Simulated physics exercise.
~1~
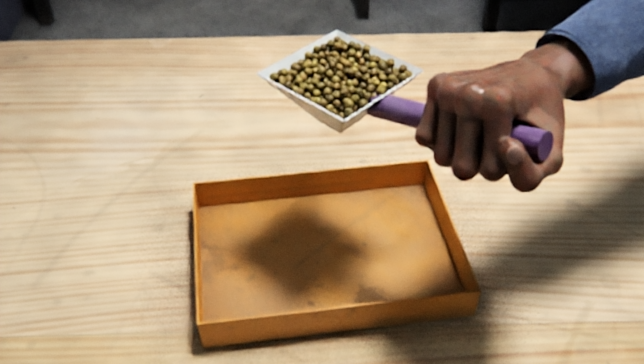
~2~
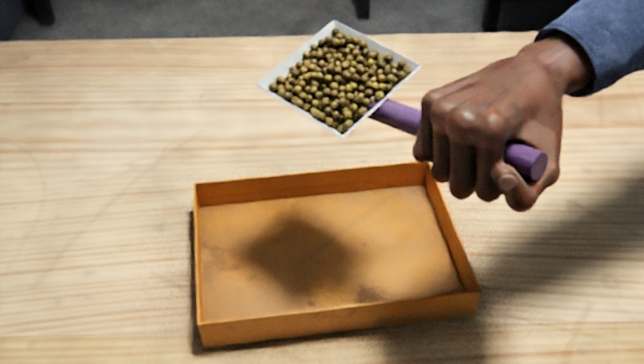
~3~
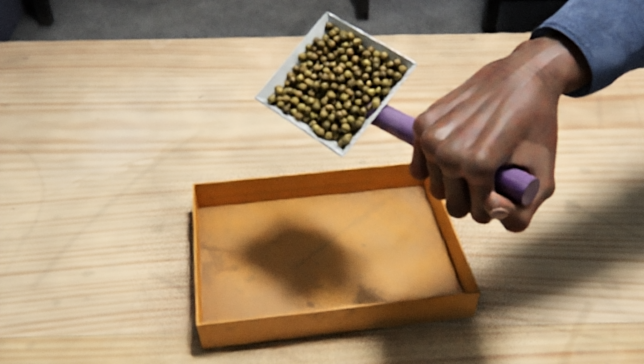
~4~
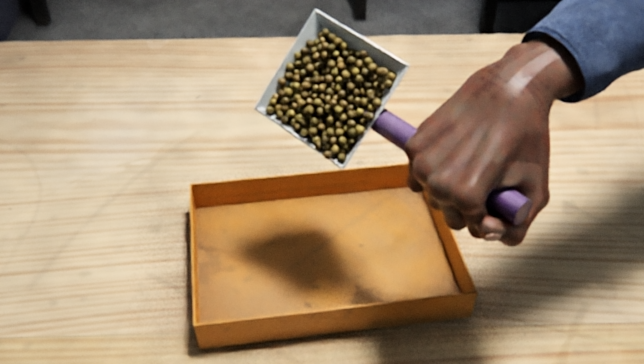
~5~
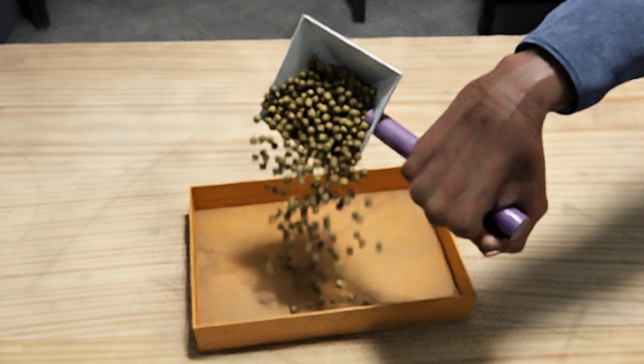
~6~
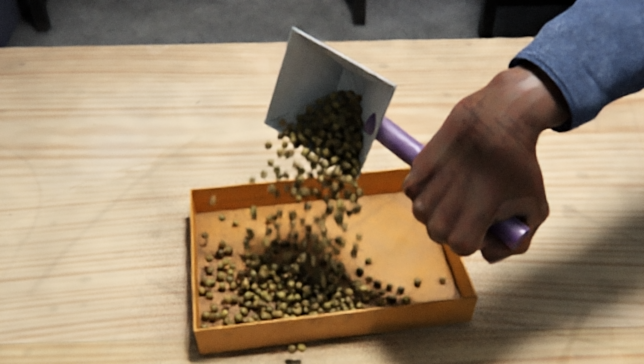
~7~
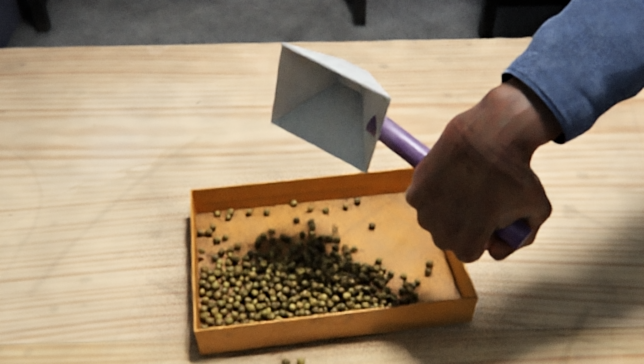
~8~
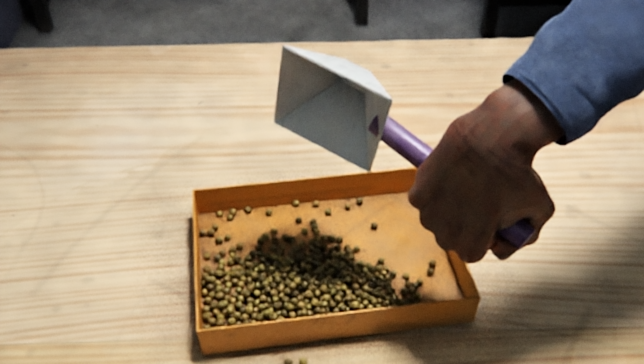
On a pale wooden table, a shallow orange tray sits empty while a hand in a blue sleeve reaches in from the right, holding a white square scoop by its purple handle. The scoop is heaped with small greenish-brown lentils above the tray. The hand steadily rolls the scoop over, and at first the lentils stay inside. Then they spill over the lower edge in a thick stream, scattering and piling up in the tray, with a couple landing on the table in front. Finally the emptied scoop is held still on its side above the loose heap.
